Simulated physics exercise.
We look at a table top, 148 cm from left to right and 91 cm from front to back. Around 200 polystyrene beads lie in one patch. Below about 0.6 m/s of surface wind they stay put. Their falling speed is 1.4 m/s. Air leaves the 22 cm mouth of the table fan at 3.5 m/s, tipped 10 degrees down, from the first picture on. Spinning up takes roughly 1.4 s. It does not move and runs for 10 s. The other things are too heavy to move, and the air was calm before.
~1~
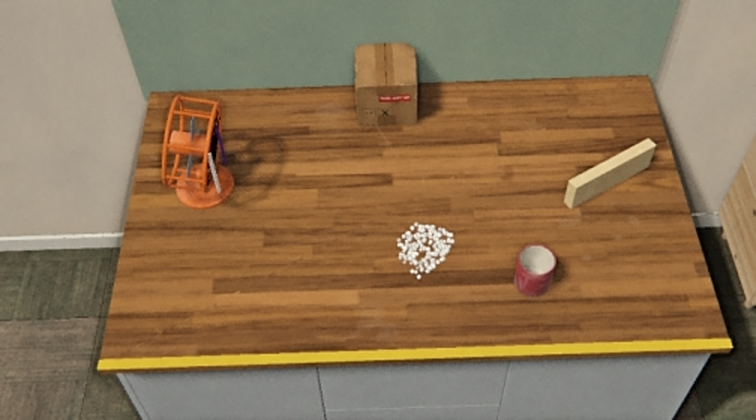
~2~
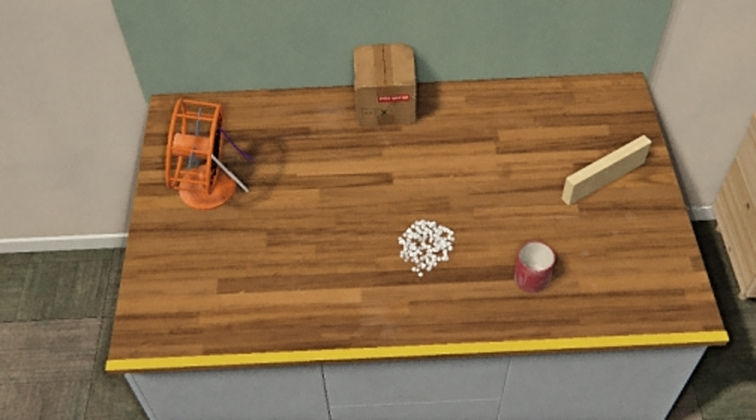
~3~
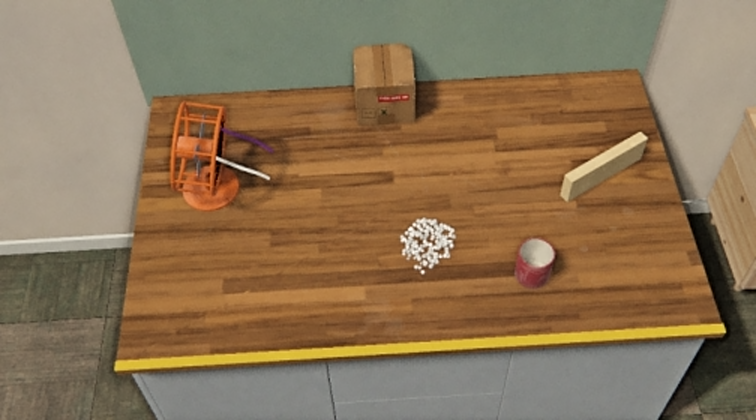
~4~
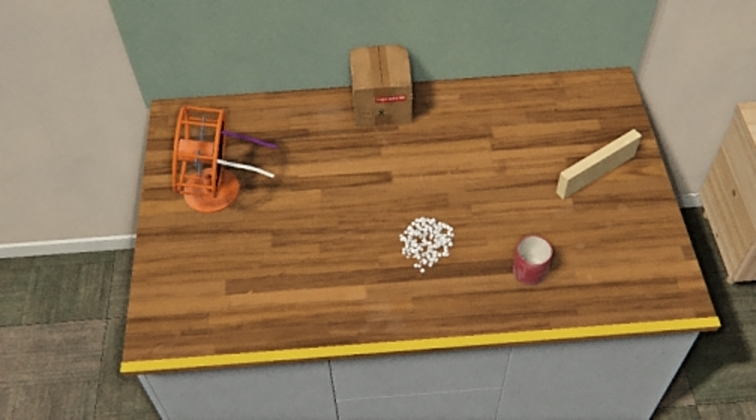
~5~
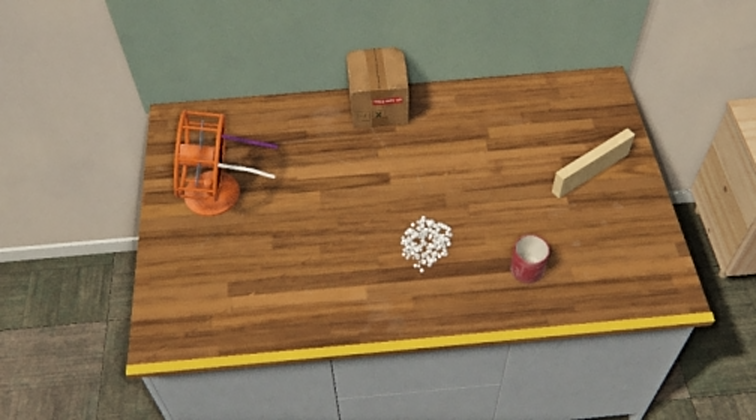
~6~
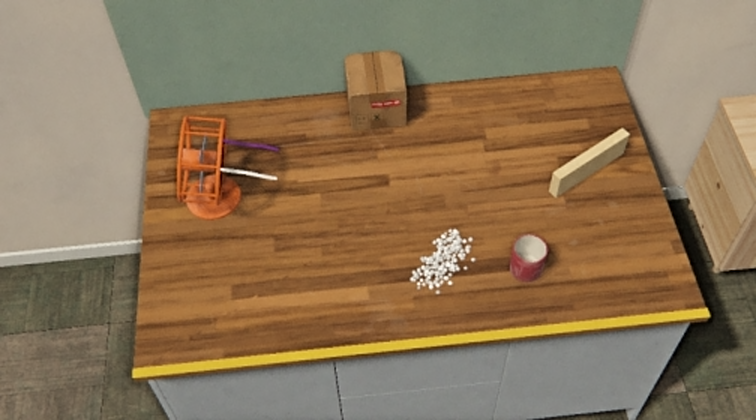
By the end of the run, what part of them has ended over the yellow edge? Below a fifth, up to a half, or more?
The share over the yellow edge is above half.
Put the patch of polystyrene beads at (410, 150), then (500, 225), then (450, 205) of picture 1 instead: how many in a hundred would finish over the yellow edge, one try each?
In that order: 0 %, 5 %, 10 %.
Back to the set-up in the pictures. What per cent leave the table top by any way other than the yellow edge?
About 3 %.
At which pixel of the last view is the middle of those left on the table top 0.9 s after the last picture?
At about (479, 329).
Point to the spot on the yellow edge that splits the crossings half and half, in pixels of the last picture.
Near (513, 338).
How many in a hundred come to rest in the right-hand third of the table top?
About 0 %.
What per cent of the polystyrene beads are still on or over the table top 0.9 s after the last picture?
Near 20 %.
Then, 0.9 s after the last picture, 76 % are over the yellow edge; the middle of those still in play is near (479, 329); 76 % have settled or left.
Then, 2.1 s after the last picture, 90 % are over the yellow edge; 90 % have settled or left.
Then, 4.4 s after the last picture, 96 % are over the yellow edge; 98 % have settled or left.
Then, 8.9 s after the last picture, at the end, 96 % are over the yellow edge.
